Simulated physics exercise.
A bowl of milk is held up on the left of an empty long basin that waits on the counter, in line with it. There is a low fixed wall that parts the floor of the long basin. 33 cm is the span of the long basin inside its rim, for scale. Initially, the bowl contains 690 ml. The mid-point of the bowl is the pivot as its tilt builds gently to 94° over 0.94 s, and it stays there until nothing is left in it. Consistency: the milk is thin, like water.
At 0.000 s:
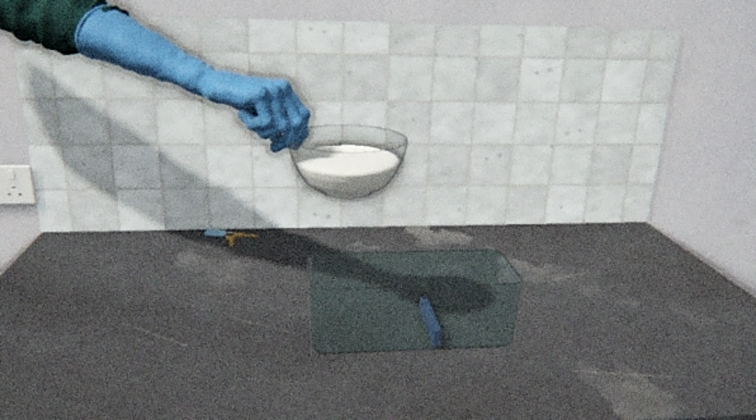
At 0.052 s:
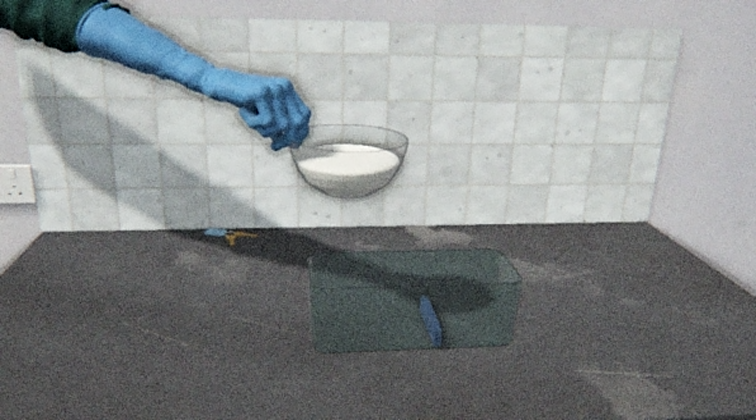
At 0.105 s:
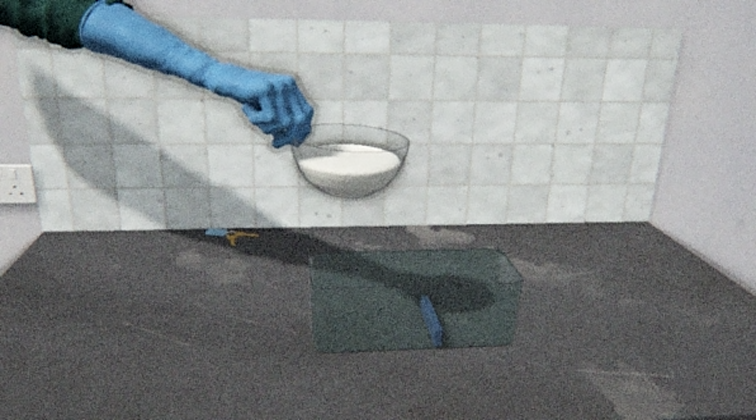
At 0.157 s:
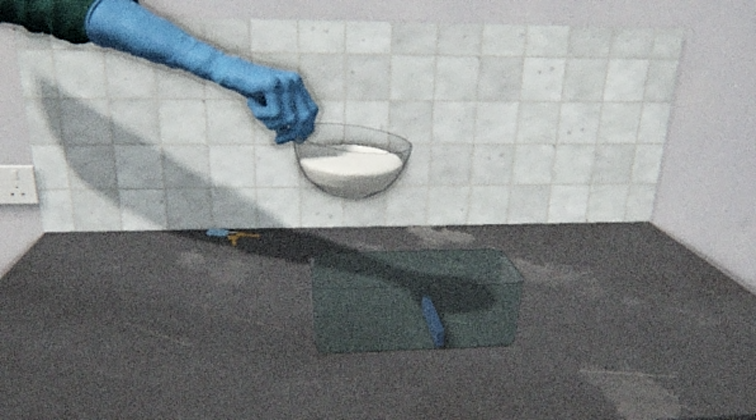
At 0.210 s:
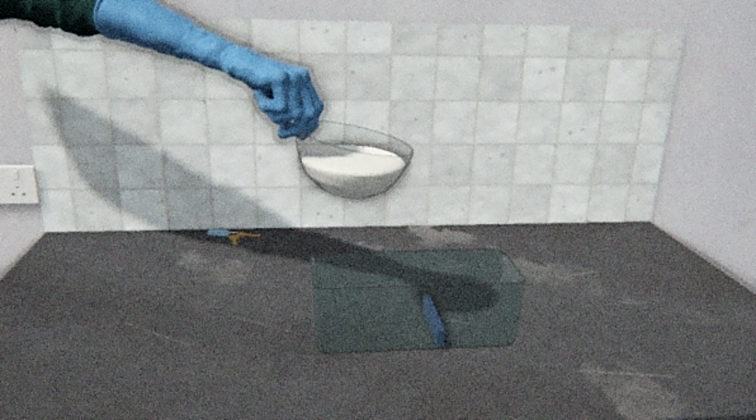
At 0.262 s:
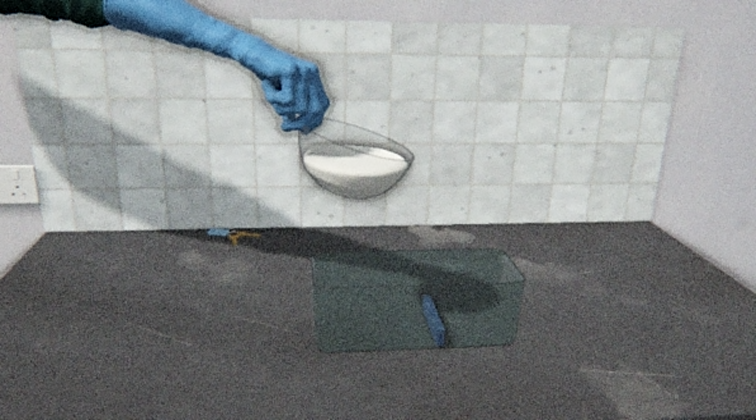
A blue-gloved hand held a clear bowl of milk above an empty long basin on a dark counter, then slowly tilted it to the right, the bowl's left side rising.
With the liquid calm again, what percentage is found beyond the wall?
Beyond the wall there is roughly 51 percent.
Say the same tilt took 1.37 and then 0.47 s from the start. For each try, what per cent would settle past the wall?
It comes to 55 per cent, and then 35 per cent.
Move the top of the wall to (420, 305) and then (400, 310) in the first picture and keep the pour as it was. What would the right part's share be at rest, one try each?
Some 75 in a hundred, then some 90 in a hundred.
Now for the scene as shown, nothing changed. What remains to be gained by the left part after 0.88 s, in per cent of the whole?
About 20 per cent.
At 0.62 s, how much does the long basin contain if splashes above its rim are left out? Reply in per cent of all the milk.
Close to 10 in a hundred.
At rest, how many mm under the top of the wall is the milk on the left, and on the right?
Close to 16 mm left and close to 6 mm right.
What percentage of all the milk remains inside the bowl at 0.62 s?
I reckon about 50 in a hundred is still held.
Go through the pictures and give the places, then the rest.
Tilt 0°; pouring edge (406, 139); surface from (295, 157) to (399, 157); the long basin's rim runs from (309, 272) to (511, 267); the wall's top is at (430, 313), in the first picture.
Tilt 1°; pouring edge (407, 139); surface from (295, 157) to (399, 157), in the second picture.
Tilt 3°; pouring edge (408, 141); surface from (297, 156) to (400, 158), in the third picture.
Tilt 6°; pouring edge (411, 145); surface from (299, 156) to (402, 159), in the fourth picture.
Tilt 11°; pouring edge (412, 150); surface from (302, 155) to (405, 160), in the fifth picture.
Tilt 17°; pouring edge (413, 156); surface from (303, 155) to (407, 160), in the sixth picture.
After 0.62 s the tilt is 69° and 50 per cent is still to pour, 2 is left of the wall and 7 right of it.
After 0.88 s the tilt is 93° and 6 per cent is still to pour, 27 is left of the wall and 53 right of it.
After 1.15 s the tilt is 94° and 0 per cent is still to pour, 46 is left of the wall and 53 right of it.
After 1.44 s the tilt is 94° and 0 per cent is still to pour, 47 is left of the wall and 51 right of it.
In the end 48 per cent lies left of the wall, 51 right of it and 1 outside.
